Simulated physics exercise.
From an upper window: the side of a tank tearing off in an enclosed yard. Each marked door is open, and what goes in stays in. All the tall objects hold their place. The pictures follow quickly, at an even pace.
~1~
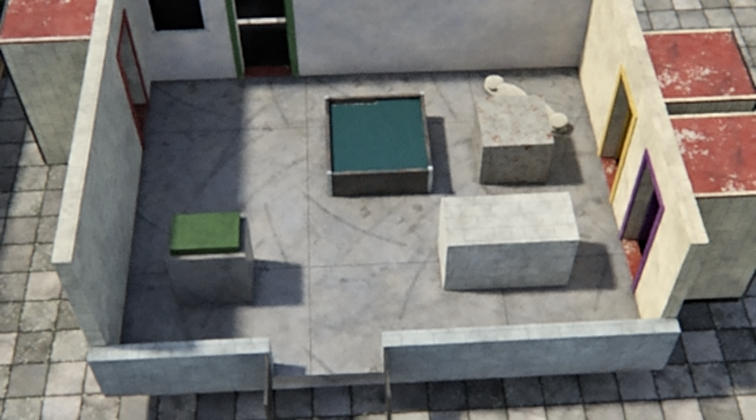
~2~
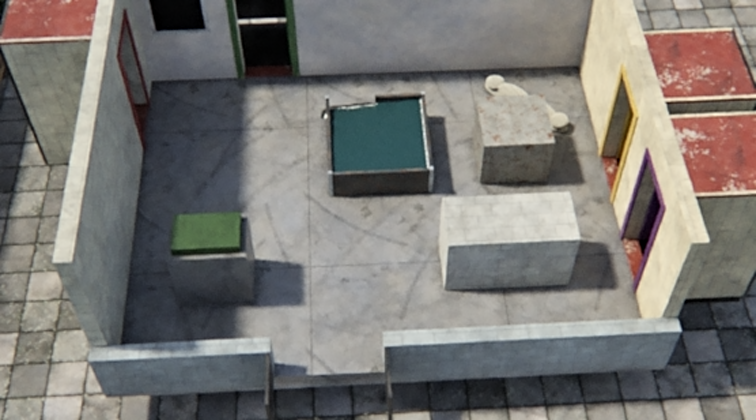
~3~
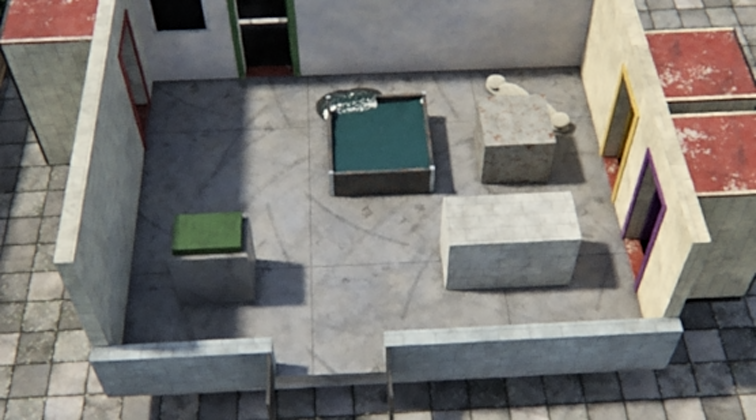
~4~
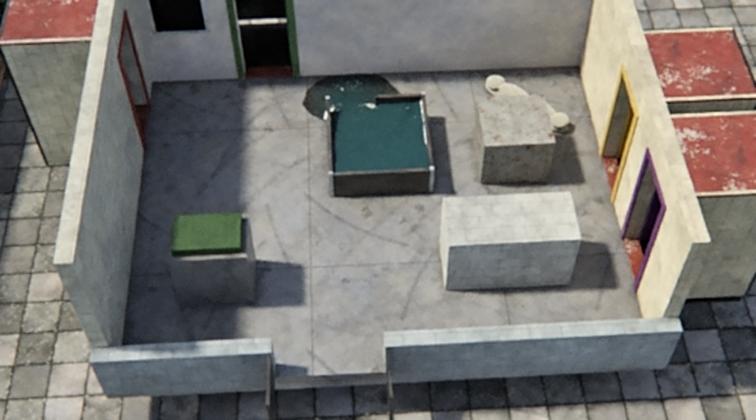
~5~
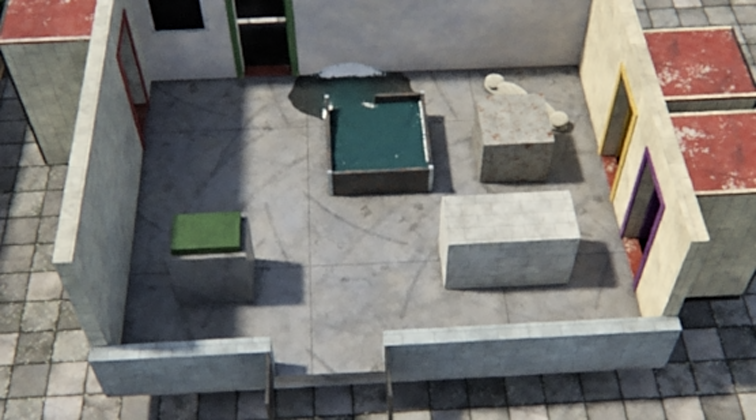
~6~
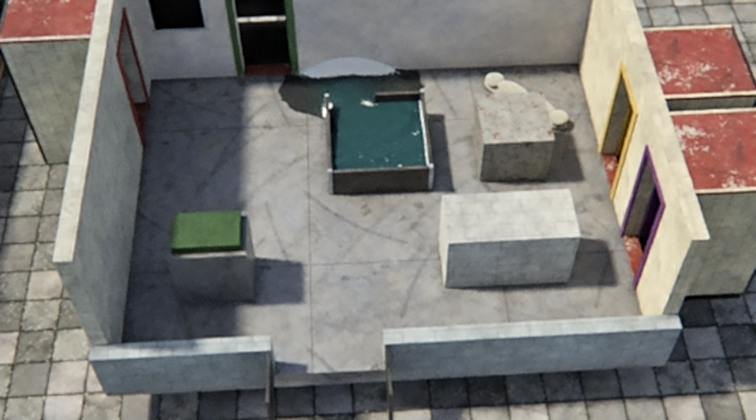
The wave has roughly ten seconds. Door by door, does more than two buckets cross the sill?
In the end: The yellow door stays under that; the red door stays under that; the purple door stays under that; the green door takes more than that.
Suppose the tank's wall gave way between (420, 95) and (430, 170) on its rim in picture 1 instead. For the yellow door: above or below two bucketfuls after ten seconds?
My reading: Yellow door lets more in.
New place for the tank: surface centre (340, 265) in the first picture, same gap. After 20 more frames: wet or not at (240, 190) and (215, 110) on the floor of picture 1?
In turn: Covered, awash.
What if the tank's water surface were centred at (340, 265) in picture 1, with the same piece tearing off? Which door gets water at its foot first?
That is the green door.
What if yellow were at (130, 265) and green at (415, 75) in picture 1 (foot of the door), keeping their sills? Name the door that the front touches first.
That is the door marked green.
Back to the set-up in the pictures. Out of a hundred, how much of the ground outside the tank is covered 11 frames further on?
Some 20 per cent.
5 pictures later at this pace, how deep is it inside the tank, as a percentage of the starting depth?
Some 70 per cent.
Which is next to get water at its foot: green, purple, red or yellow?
That is the door marked green.
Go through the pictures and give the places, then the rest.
In the first frame, still water in the open tank at (377, 136).
In the second frame, the front is at a hidden place, out from the gap on the open tank's far side.
In the third frame, the front is at (367, 91), out from the gap on the open tank's far side.
In the fourth frame, water pours out on the open tank's far side and has run to (369, 75).
In the fifth frame, water pours out on the open tank's far side and has run to (306, 76).
In the sixth frame, water pours out on the open tank's far side and has run to (290, 76).
A moment on, water covers 10 % of the floor; the yellow door not reached, the red door not reached, the purple door not reached, the green door under two buckets in.
Next, water covers 20 % of the floor; the yellow door not reached, the red door not reached, the purple door not reached, the green door under two buckets in.
Then, water covers 30 % of the floor; the yellow door not reached, the red door under two buckets in, the purple door not reached, the green door over two buckets in.
Later, water covers 50 % of the floor; the yellow door under two buckets in, the red door under two buckets in, the purple door wet at the sill, nothing in, the green door over two buckets in.
In the end, water covers 80 % of the floor; the yellow door under two buckets in, the red door under two buckets in, the purple door wet at the sill, nothing in, the green door over two buckets in.
